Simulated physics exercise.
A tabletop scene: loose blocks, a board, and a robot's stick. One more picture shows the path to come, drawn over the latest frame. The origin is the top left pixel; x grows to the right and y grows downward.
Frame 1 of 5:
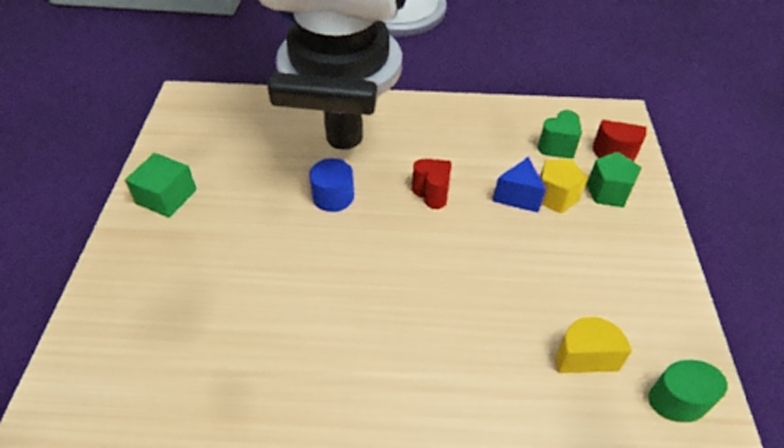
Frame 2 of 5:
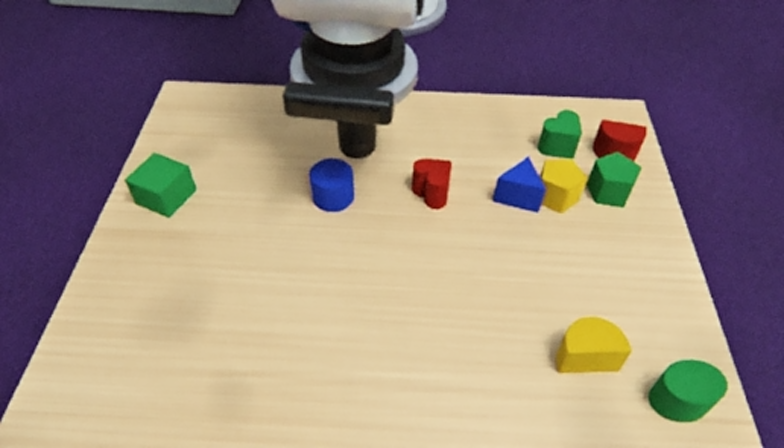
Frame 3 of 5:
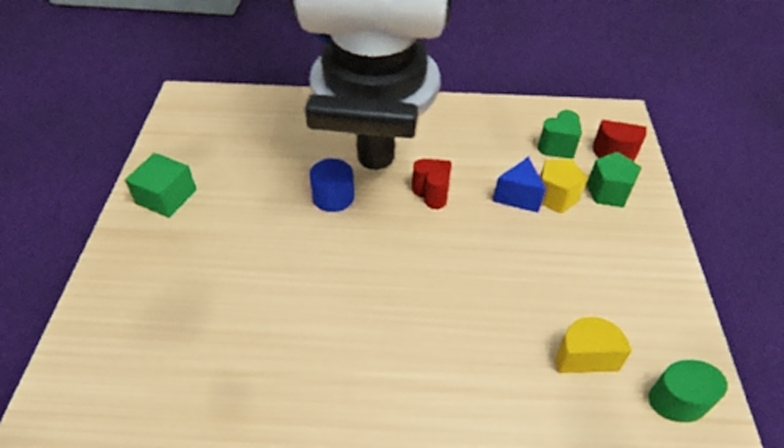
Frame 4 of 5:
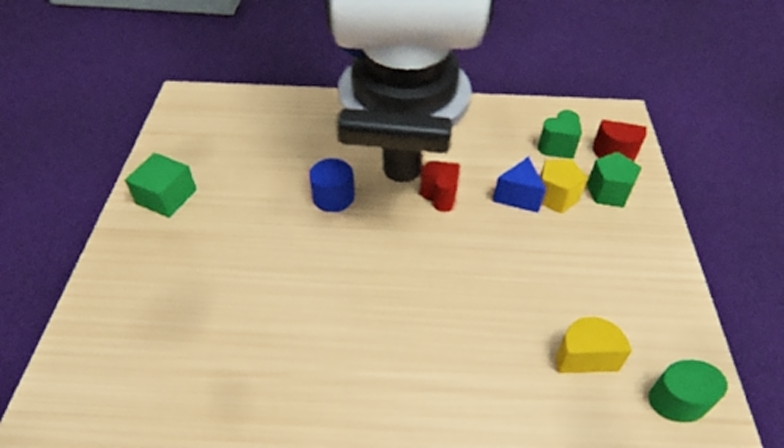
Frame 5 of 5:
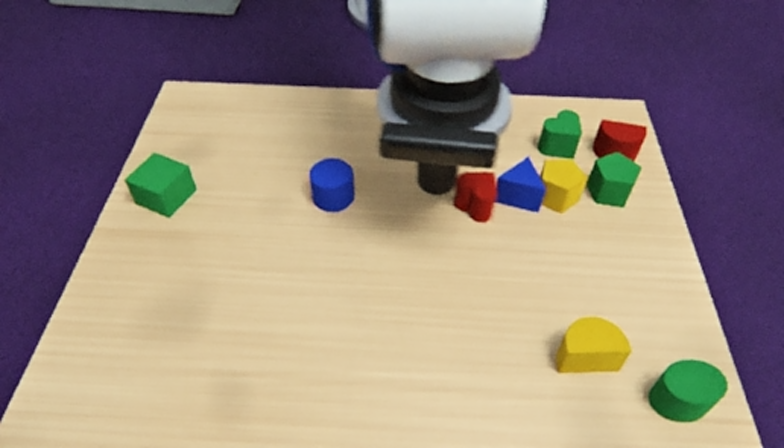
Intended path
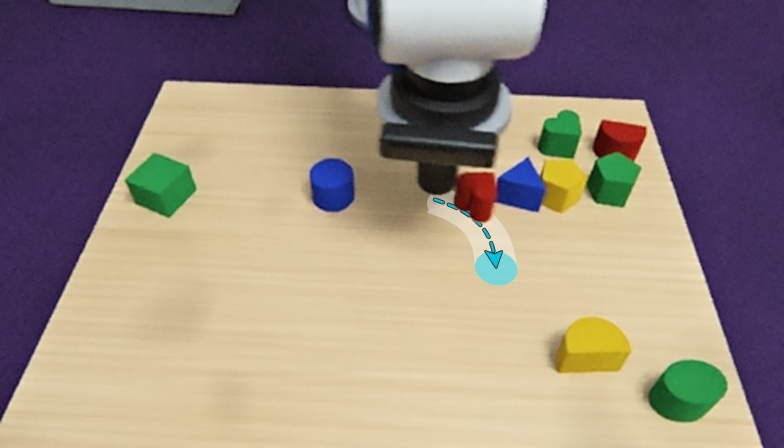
On a wooden tabletop, a robot arm's dark stick moving right and pushing a red heart-shaped block up beside a blue triangle.
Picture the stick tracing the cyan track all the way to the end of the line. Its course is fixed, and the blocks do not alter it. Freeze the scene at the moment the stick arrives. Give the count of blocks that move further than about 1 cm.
I'm going with three or more.
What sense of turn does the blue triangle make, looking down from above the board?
Viewed from above: Clockwise.
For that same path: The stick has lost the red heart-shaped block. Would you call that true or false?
It is true.
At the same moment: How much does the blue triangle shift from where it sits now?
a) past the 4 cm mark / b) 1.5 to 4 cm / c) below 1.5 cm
Answer: B.
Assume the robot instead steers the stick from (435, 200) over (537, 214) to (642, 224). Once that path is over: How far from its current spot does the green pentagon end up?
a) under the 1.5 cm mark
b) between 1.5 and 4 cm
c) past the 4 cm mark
The correct letter is b.
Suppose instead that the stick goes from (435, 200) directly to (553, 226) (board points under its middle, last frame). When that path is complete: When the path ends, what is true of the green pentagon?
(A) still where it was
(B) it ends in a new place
Answer: B.
The line goes from (435, 200) through (467, 214) and (489, 237) to (496, 268).
On the path given first. One third of the way, stick (470, 197); red heart-shaped block (512, 183), turned 50° anticlockwise; blue triangle (542, 172), turned 20° clockwise; yellow pentagon (577, 172).
Two thirds of the way, stick (493, 220); red heart-shaped block (520, 188), turned 85° anticlockwise; blue triangle (544, 170), turned 20° clockwise; yellow pentagon (578, 172).
At the end, stick (500, 251); red heart-shaped block (520, 188), turned 85° anticlockwise; blue triangle (544, 170), turned 20° clockwise; yellow pentagon (578, 172).
